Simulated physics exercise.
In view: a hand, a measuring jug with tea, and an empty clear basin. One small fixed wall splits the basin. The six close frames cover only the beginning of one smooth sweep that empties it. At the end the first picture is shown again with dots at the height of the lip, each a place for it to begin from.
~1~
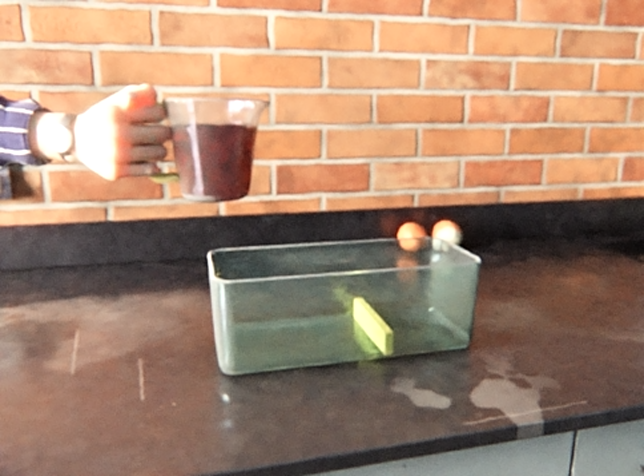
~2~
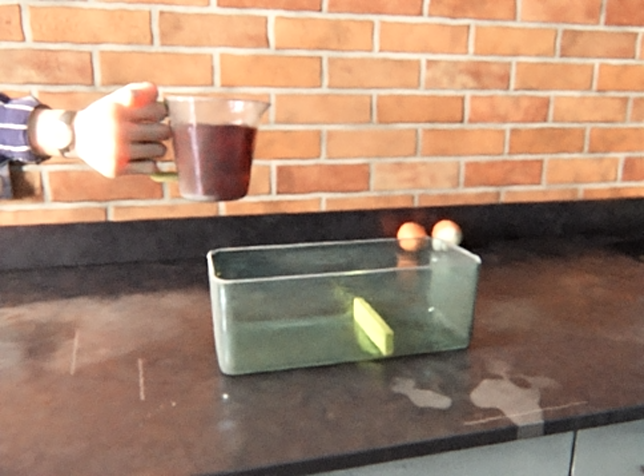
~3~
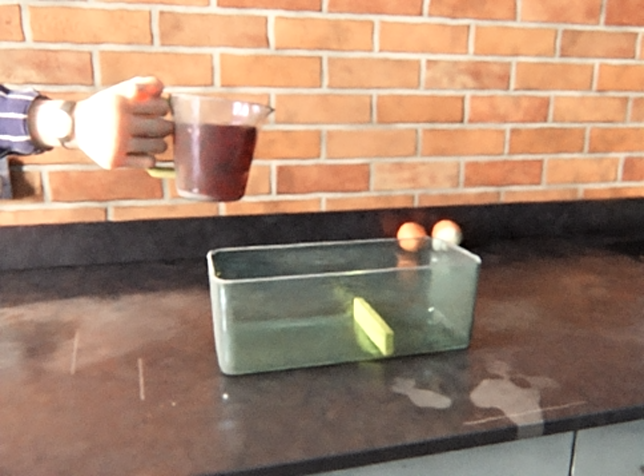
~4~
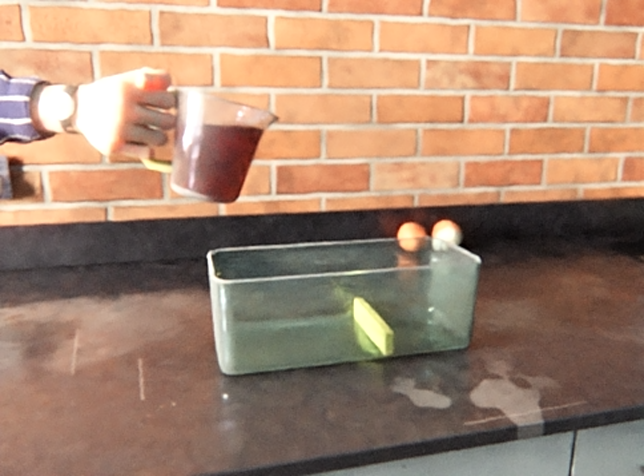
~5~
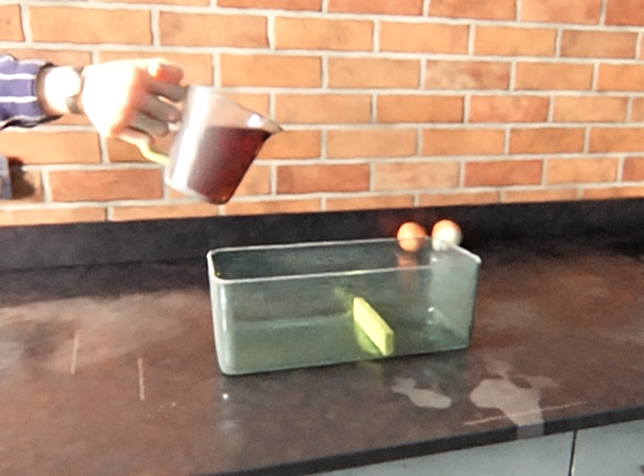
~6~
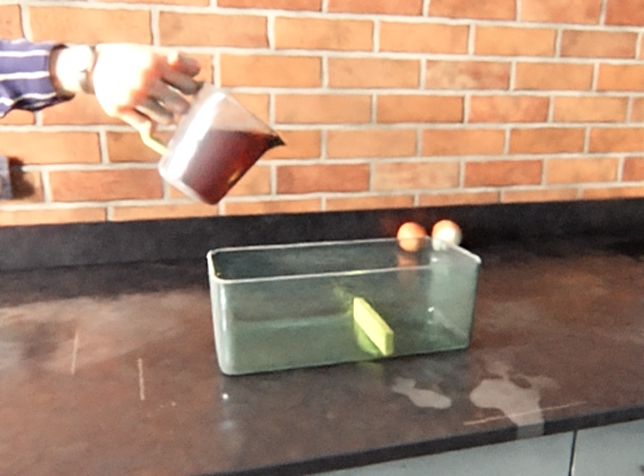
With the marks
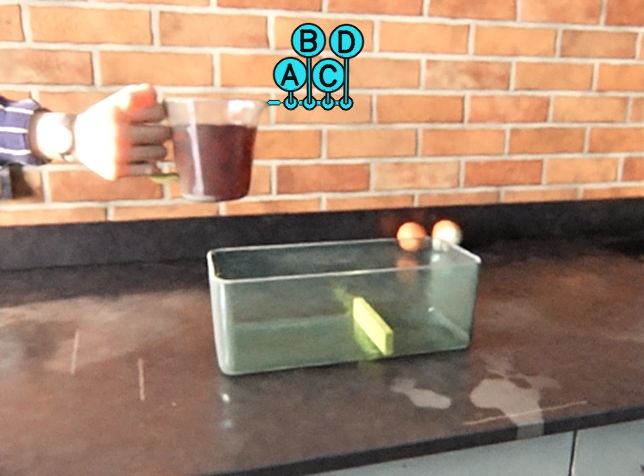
A hand holding a measuring jug of dark tea keeps it nearly still and upright above a clear, empty basin on a dark counter. The jug then shifts slightly right and tilts steadily to the right as the hand rises, the tea slanting inside toward the lip, with none leaving it.
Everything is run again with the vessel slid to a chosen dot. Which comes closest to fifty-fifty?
I would pick spot C.
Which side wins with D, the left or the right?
The right side.
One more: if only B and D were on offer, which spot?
That would be D.
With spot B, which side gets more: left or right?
The left one.
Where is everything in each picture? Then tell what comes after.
The first picture shows upright, lip at (269, 102); basin from (220, 372) to (469, 344); top of the wall at (372, 314); nothing has left yet.
The second picture shows upright, lip at (270, 104); nothing has left yet.
The third picture shows tipped about 6°, lip at (274, 109); nothing has left yet.
The fourth picture shows tipped about 14°, lip at (278, 118); nothing has left yet.
The fifth picture shows tipped about 24°, lip at (282, 129); nothing has left yet.
The sixth picture shows tipped about 36°, lip at (285, 144); nothing has left yet.
On the marked copy, A at (290, 102); B at (309, 102); C at (327, 103); D at (345, 103).
With A, about 85 % ends left of the wall and 12 % right of it; 3 % is lost outside.
With B, about 82 % ends left of the wall and 14 % right of it; 4 % is lost outside.
With C, about 56 % ends left of the wall and 42 % right of it.
With D, about 27 % ends left of the wall and 72 % right of it.
